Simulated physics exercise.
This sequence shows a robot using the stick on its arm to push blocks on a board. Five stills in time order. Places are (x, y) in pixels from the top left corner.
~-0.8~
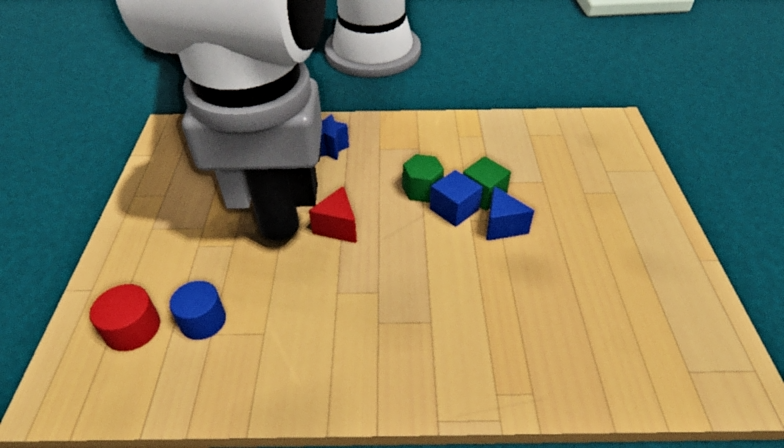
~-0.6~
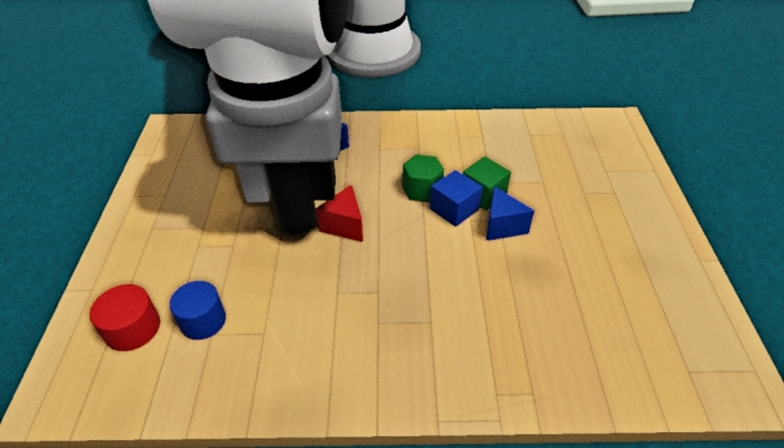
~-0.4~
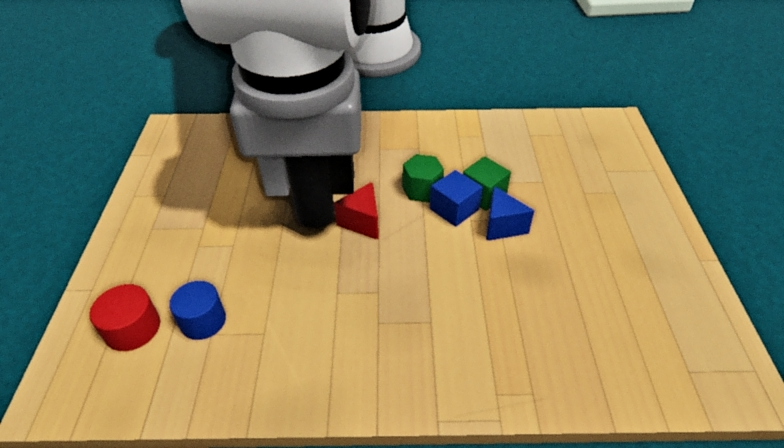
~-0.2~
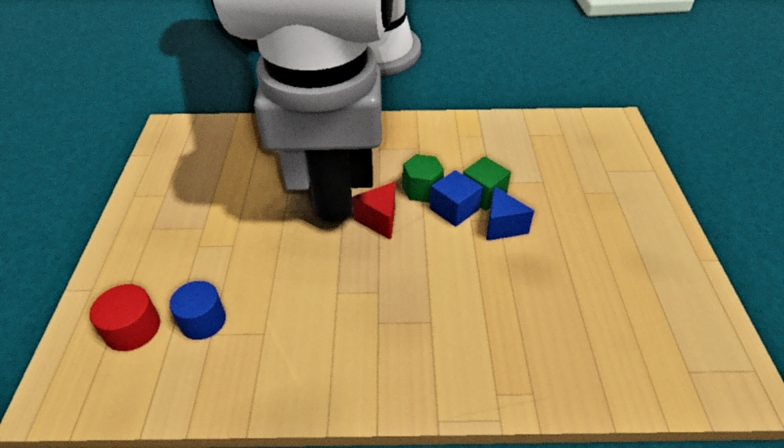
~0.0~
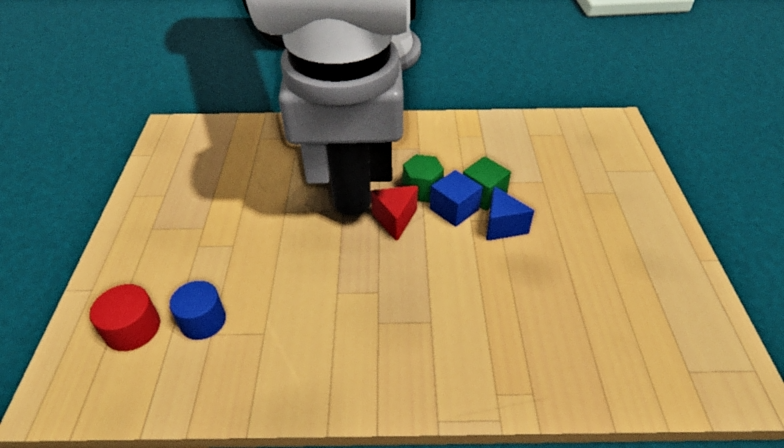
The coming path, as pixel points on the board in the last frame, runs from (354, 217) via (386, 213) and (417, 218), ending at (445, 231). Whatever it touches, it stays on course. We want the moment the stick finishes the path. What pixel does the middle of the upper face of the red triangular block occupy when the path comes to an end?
The middle of its top is at (480, 222).
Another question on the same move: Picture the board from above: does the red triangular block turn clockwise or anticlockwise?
Top view: Clockwise.
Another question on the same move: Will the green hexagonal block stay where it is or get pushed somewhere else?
The green hexagonal block will stay where it is.
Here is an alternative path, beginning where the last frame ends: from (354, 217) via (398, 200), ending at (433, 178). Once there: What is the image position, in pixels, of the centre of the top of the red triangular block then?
When the path ends, it will be at (422, 195).
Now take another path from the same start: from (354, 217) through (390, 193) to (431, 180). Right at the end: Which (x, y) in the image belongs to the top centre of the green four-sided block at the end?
My best guess is (508, 172).
The first path, step by step. One third of the way, stick at (386, 200); red triangular block at (417, 200), turned 50° clockwise.
Two thirds of the way, stick at (418, 205); red triangular block at (450, 207), turned 50° clockwise; blue four-sided block at (464, 185); green four-sided block at (490, 169).
At the end, stick at (446, 218); red triangular block at (480, 222), turned 50° clockwise; green hexagonal block in place; blue four-sided block at (469, 186); green four-sided block at (493, 168); blue triangular block at (513, 206), turned 25° anticlockwise.
